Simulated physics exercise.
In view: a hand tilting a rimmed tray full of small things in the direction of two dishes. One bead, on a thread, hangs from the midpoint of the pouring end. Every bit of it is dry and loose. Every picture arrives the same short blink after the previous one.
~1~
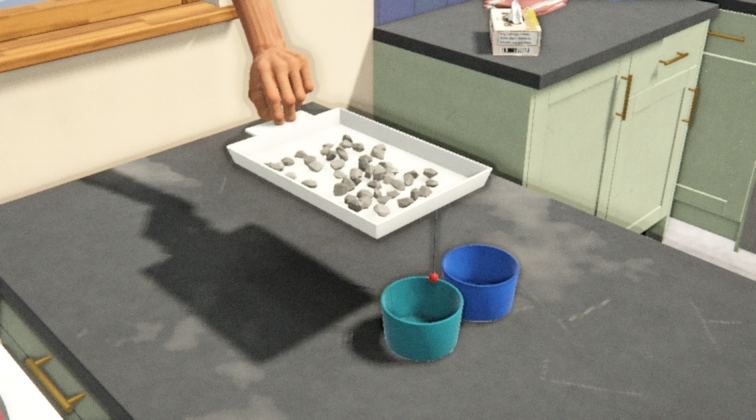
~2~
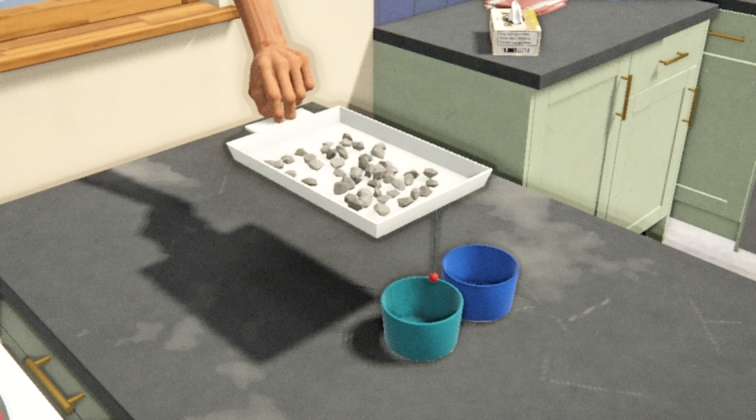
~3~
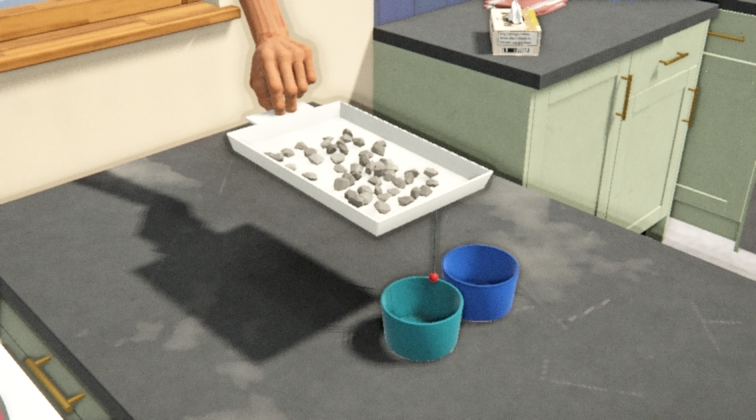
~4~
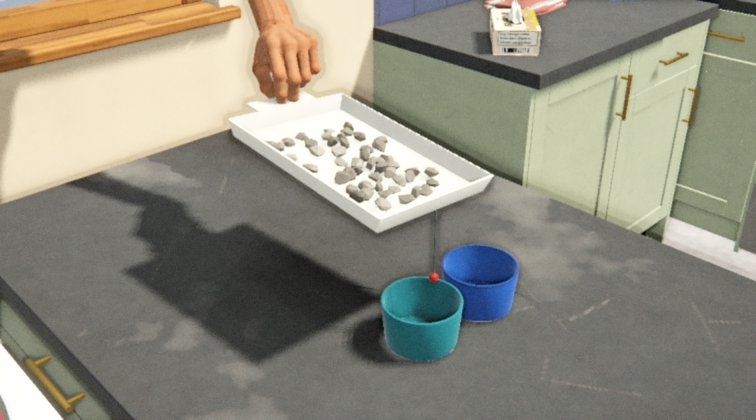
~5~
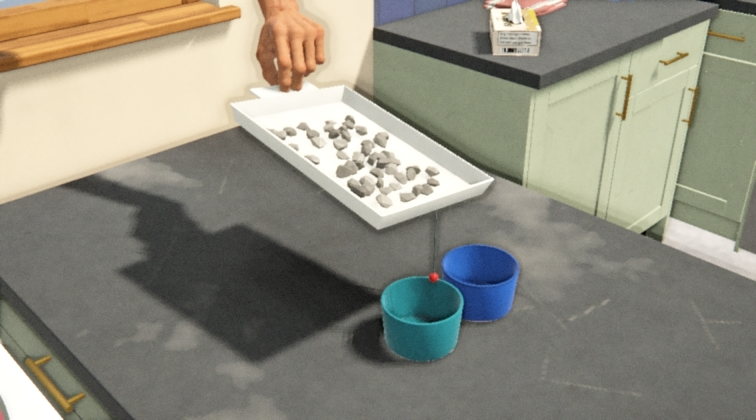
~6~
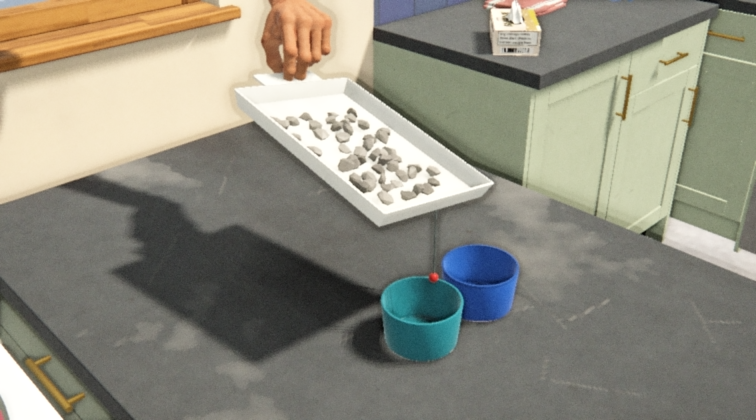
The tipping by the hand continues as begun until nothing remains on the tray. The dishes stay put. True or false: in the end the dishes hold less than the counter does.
False.
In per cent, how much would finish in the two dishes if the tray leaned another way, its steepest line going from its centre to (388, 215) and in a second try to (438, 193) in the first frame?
Respectively 20 % and 50 %.
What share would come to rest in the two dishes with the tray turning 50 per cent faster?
About 90 %.
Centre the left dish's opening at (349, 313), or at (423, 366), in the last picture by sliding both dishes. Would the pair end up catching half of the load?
Together the dishes get less than a half first, then less than a half.
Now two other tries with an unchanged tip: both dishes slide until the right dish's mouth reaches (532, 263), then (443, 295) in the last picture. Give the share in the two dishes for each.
Approximately 20 percent, followed by approximately 0 percent.
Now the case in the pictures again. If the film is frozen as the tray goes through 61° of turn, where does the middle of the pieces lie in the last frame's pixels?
The load is centred around (450, 174).
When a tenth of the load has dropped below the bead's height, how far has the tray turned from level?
75° or so.
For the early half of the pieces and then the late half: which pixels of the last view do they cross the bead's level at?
Near (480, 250) and later near (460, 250).
Soon, tray tipped steeply; nearly all on the tray; a stray few in the right dish; a stray few in the air.
A while on, tray tipped right over; about half on the tray; about a third in the right dish; a stray few outside both; a small part in the air.
Towards the end, tray tipped past a quarter turn; nearly all in the right dish; a small part outside both.
Finally, tray tipped past a quarter turn; none in the left dish; nearly all in the right dish; a small part outside both.
